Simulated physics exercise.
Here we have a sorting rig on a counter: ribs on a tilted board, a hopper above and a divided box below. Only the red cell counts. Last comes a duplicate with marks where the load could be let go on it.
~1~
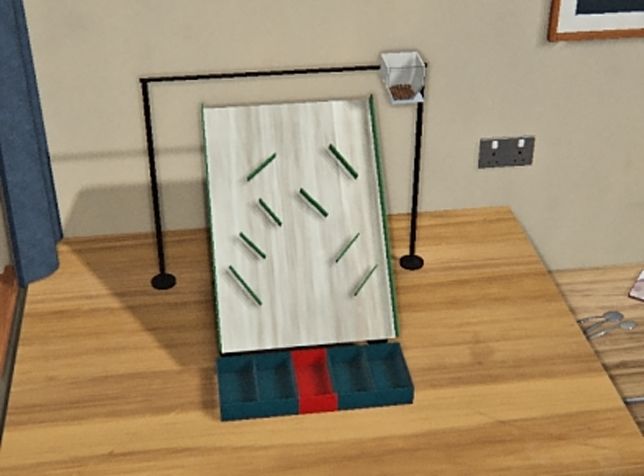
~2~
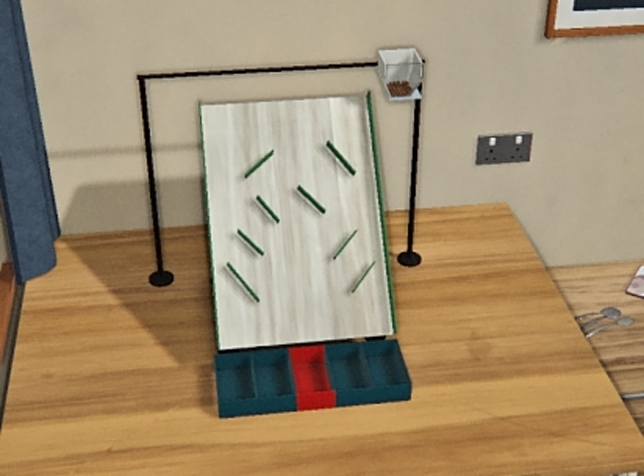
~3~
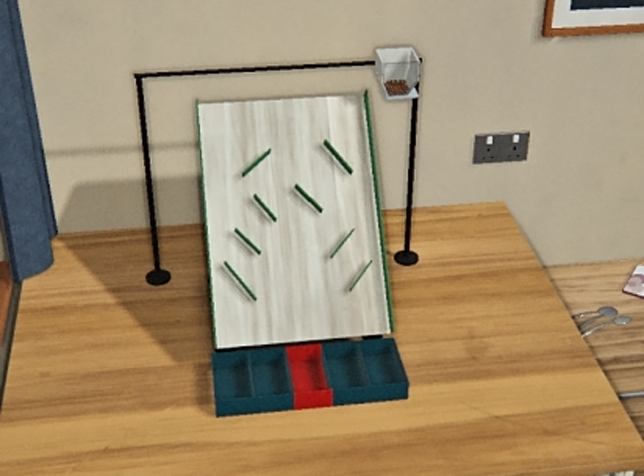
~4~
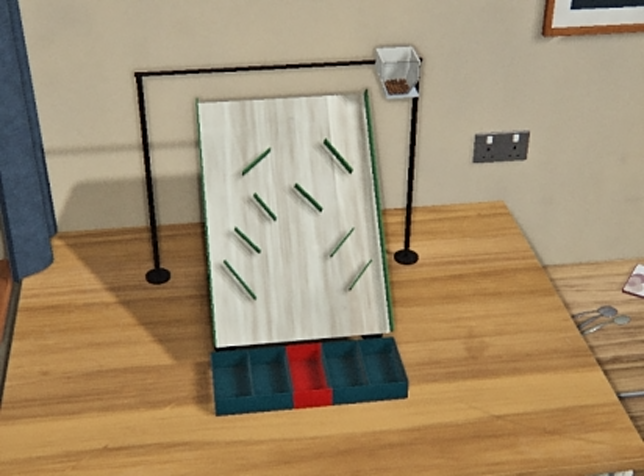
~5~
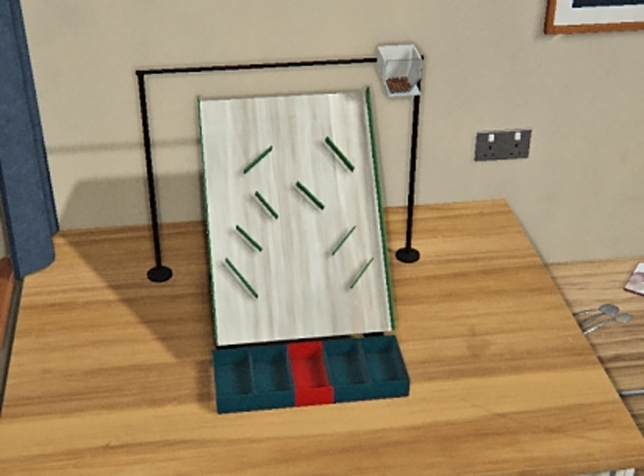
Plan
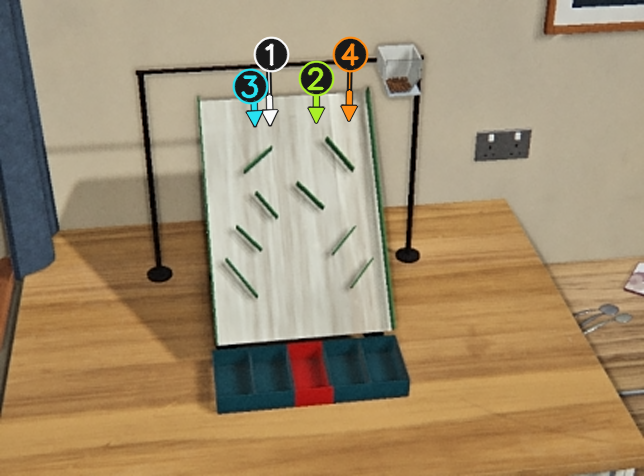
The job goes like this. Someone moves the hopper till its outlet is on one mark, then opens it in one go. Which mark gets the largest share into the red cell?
Go for 2.
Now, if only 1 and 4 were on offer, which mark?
The answer is 1.
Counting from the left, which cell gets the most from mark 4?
It is the fifth one.
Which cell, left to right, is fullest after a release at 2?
The third from the left.
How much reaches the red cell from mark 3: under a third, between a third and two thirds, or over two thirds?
Under a third.
On the marked copy, mark 1 meets the board at (270, 119); mark 2 meets the board at (316, 117); mark 3 meets the board at (254, 120); mark 4 meets the board at (349, 115).
For mark 1, roughly a third in the red cell, roughly half in other cells, about a tenth outside the box.
For mark 2, roughly half in the red cell, roughly half in other cells.
For mark 3, roughly a quarter in the red cell, the larger part in other cells, just a few outside the box.
For mark 4, about a tenth in the red cell, the larger part in other cells, about a tenth outside the box.
